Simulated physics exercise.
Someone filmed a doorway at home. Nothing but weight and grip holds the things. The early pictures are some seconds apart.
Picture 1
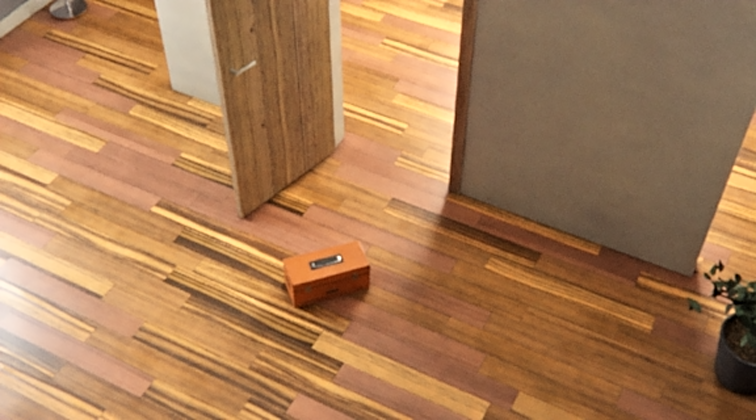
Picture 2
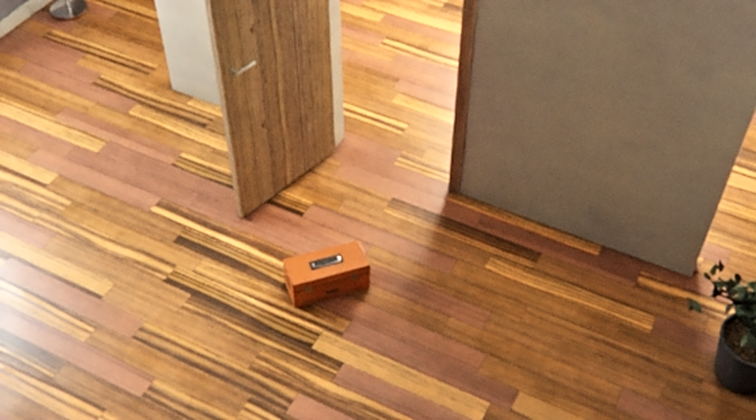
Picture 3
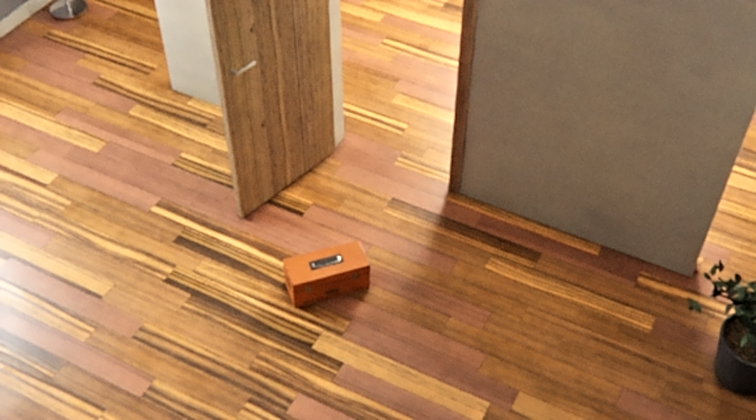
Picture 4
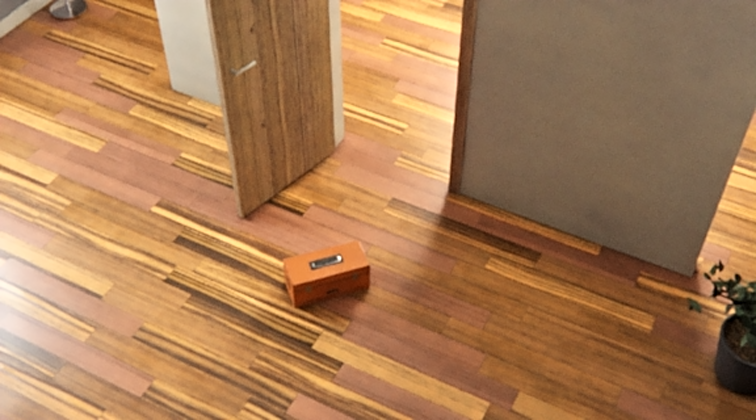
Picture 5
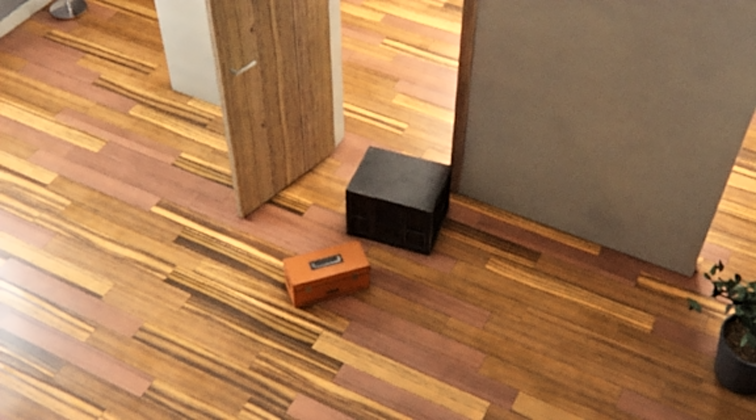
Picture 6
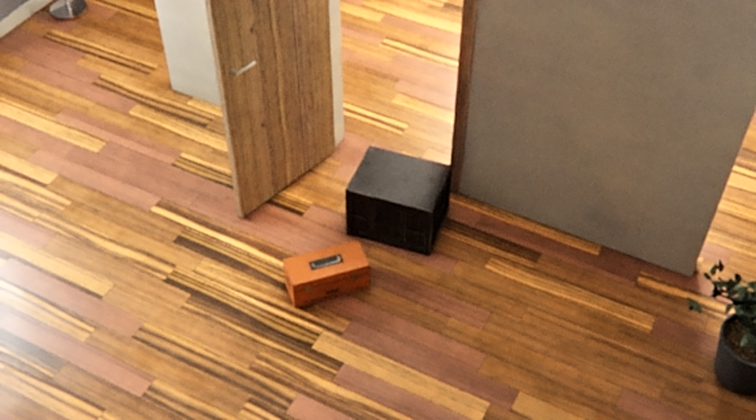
A doorway at home with a glossy, striped wooden floor is seen from above at an angle. A wooden door stands wide open left of the gap, a grey wall is to the right, an orange toolbox sits on the floor in front, and a green potted plant is at the right edge. Nothing visibly moves and the camera stays still, but a black chest abruptly appears in the doorway behind the toolbox.
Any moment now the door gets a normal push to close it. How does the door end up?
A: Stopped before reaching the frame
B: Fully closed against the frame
A.
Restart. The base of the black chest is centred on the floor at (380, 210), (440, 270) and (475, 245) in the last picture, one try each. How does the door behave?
Well, first it is halted early, then it completes its arc, and lastly it completes its arc.
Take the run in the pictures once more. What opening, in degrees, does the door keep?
I'd say it stays open by roughly 55 degrees.
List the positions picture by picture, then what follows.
Door wide open and still; orange toolbox (327, 274), in the first picture.
Door wide open and still; orange toolbox (327, 274), in the second picture.
Door wide open and still; orange toolbox (327, 274), in the third picture.
Door wide open and still; orange toolbox (327, 274), in the fourth picture.
Door wide open and still; orange toolbox (327, 274), in the fifth picture.
Door wide open and still; black chest (399, 200); orange toolbox (327, 274), in the sixth picture.
Then, 0.50 s on from there, door at 95°.
Then, 0.80 s on from there, door at 82°.
Then, 1.00 s on from there, door at 71°.
Then, 1.20 s on from there, door at 59°.
In the end, door at 55°; both unmoved. At the end, from the last picture's camera, black chest near (402, 200).
